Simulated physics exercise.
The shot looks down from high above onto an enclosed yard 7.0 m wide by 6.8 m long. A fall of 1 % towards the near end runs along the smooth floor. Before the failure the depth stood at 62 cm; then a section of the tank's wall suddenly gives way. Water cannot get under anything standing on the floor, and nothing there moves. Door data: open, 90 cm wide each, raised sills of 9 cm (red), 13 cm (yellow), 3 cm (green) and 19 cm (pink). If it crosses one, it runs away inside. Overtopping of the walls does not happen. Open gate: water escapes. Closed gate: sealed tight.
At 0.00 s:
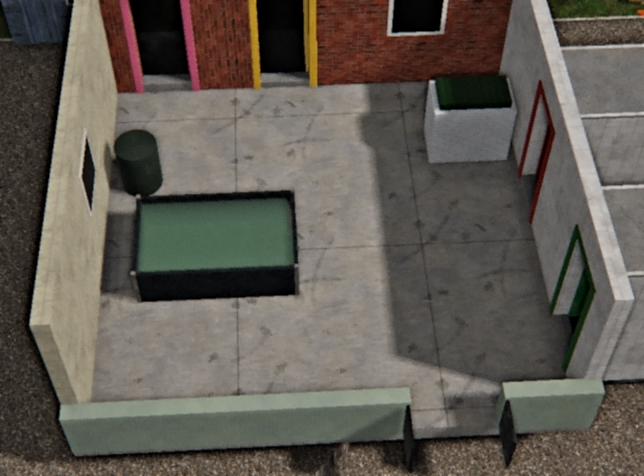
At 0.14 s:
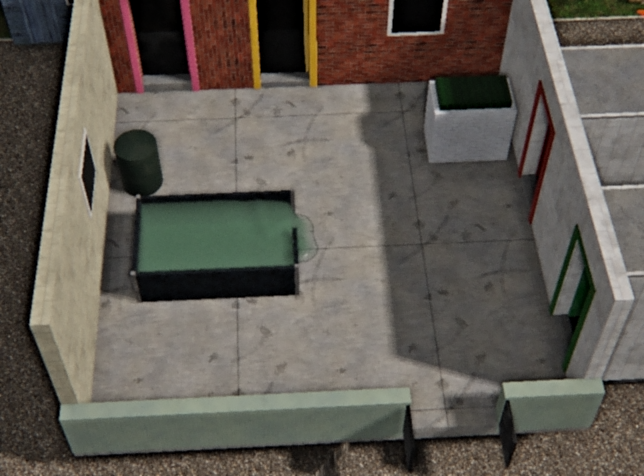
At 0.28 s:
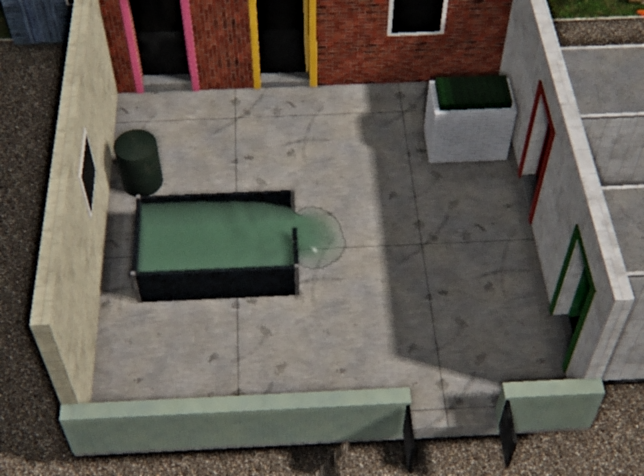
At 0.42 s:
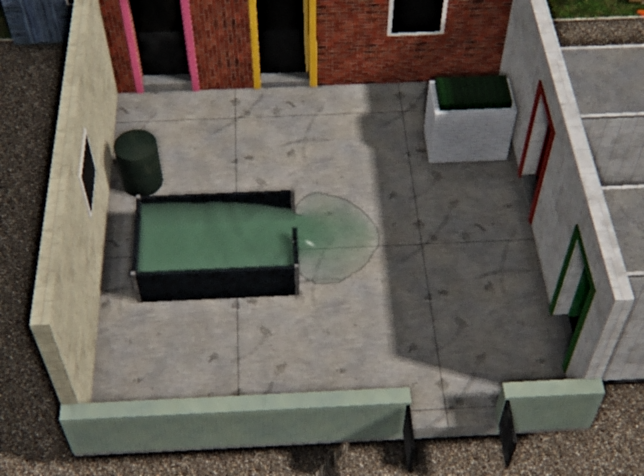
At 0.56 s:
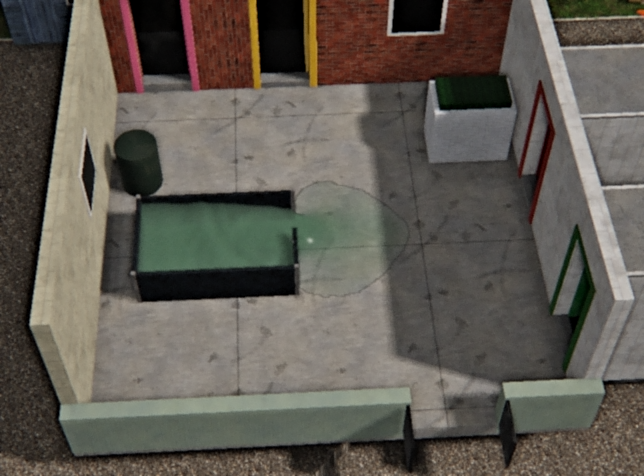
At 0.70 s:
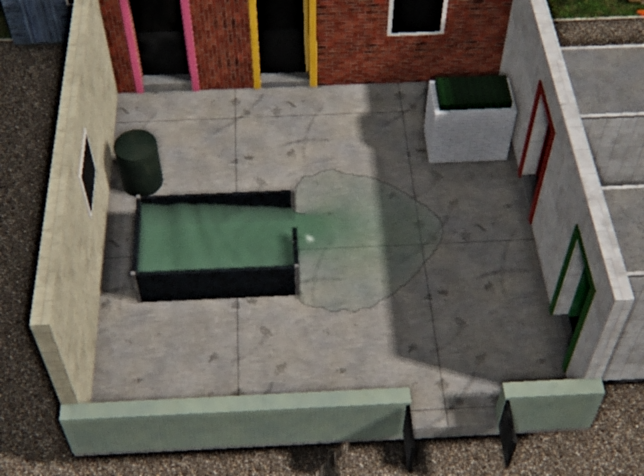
Green water pouring from a gap in the right side of a rectangular tank, spreading rightward across a walled yard's grey floor.
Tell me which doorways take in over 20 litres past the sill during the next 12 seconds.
Within those 12 seconds, the red door takes in over 20 litres; the yellow door takes in no more than that; the green door takes in over 20 litres; the pink door takes in no more than that.
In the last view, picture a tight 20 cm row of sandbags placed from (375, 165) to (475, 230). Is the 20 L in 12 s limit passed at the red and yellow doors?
Checking the limit, red is fine, yellow is fine.
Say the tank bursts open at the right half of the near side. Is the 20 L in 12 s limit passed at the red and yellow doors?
Log - red: Threshold not reached, yellow: Threshold not reached.
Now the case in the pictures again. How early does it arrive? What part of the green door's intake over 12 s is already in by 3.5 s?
By that time, around 15 per cent.
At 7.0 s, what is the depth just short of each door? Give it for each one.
Depths: Red door 10 cm, yellow door 2 cm, green door 8 cm, pink door 0 cm.
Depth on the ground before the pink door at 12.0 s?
Depth: ~ 1.0 cm.
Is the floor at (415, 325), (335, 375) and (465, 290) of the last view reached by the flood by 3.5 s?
First spot submerged, second not yet wet, third submerged.
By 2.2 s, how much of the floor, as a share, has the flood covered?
Wet share: Near 35 percent.
After 1.4 s water covers 25 % of the floor and is deepest (30 cm) near (305, 231); red door 6 cm at the sill, 0 L in, yellow door not reached, green door not reached, pink door not reached.
After 2.2 s water covers 35 % of the floor and is deepest (26 cm) near (305, 231); red door 19 cm at the sill, 9 L in, yellow door not reached, green door 4 cm at the sill, 0 L in, pink door not reached.
After 3.5 s water covers 40 % of the floor and is deepest (20 cm) near (561, 395); red door 17 cm at the sill, 55 L in, yellow door not reached, green door 7 cm at the sill, 21 L in, pink door not reached.
After 7.0 s water covers 55 % of the floor and is deepest (14 cm) near (563, 406); red door 10 cm at the sill, 76 L in, yellow door 2 cm at the sill, 0 L in, green door 8 cm at the sill, 62 L in, pink door not reached.
After 12.0 s water covers 90 % of the floor and is deepest (10 cm) near (563, 406); red door 5 cm at the sill, 77 L in, yellow door 2 cm at the sill, 0 L in, green door 7 cm at the sill, 130 L in, pink door 1 cm at the sill, 0 L in.
